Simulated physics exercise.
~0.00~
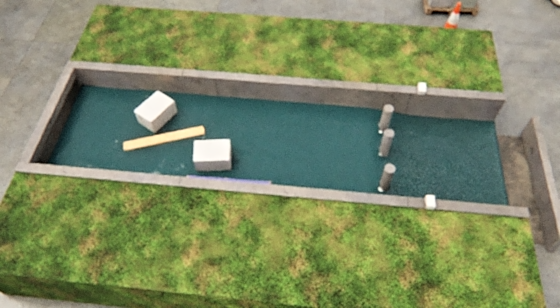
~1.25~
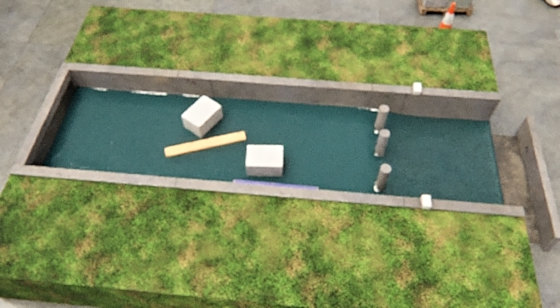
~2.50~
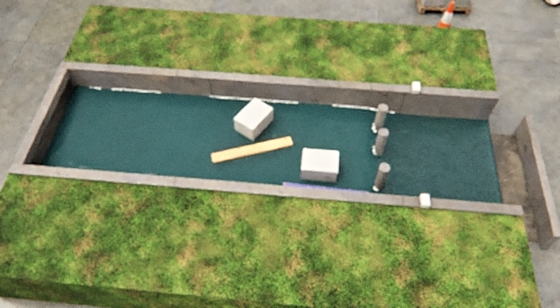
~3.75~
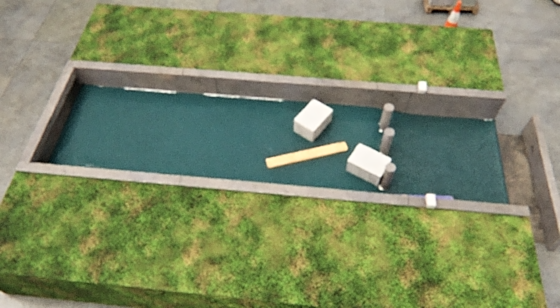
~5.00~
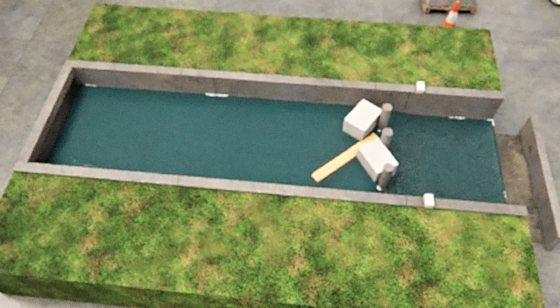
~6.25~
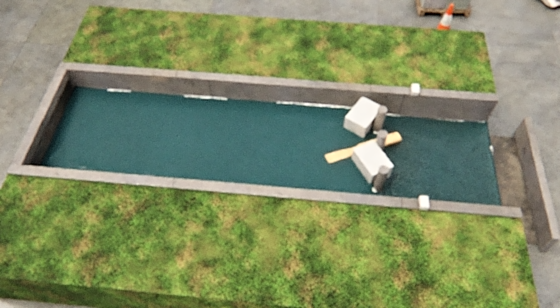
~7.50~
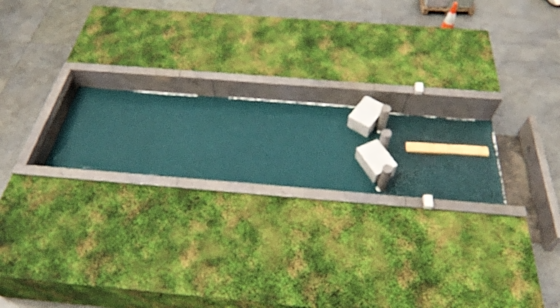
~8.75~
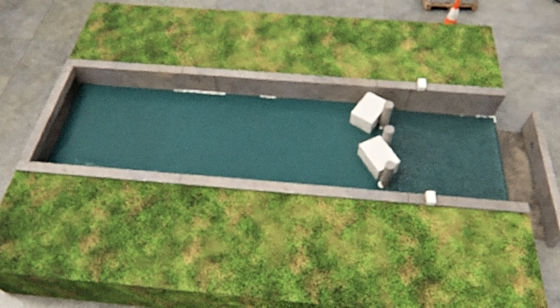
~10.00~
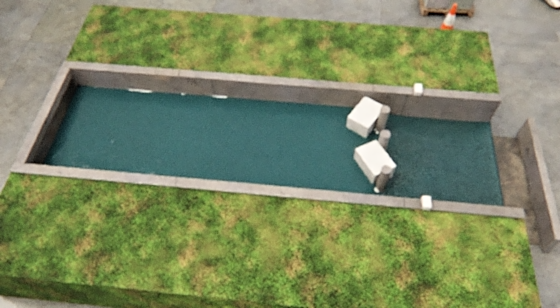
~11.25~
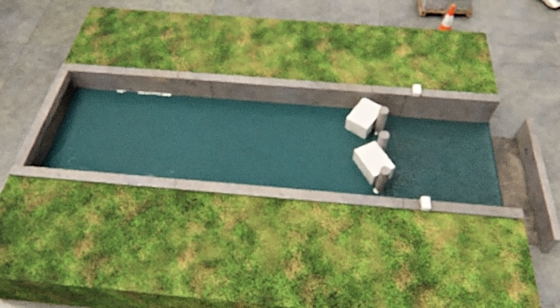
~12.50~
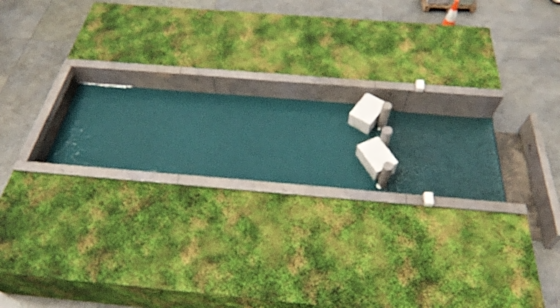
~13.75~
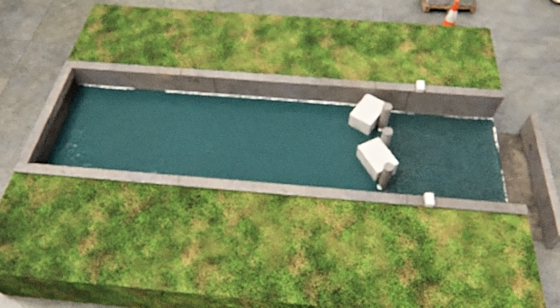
The clip opens on a walled channel of dark water between grassy banks, with two white crates, a yellow plank and a thin blue strip, partly hidden along the near wall, drifting right. The blue plank slides ahead past the posts, reaches the white marks on the banks and then drops out of sight. The crates come up against the posts and stop, with the yellow plank beside them. The yellow plank then works through between the posts, floats past the marks and disappears at the right. At the end, the two crates still sit against the posts, short of the marks.
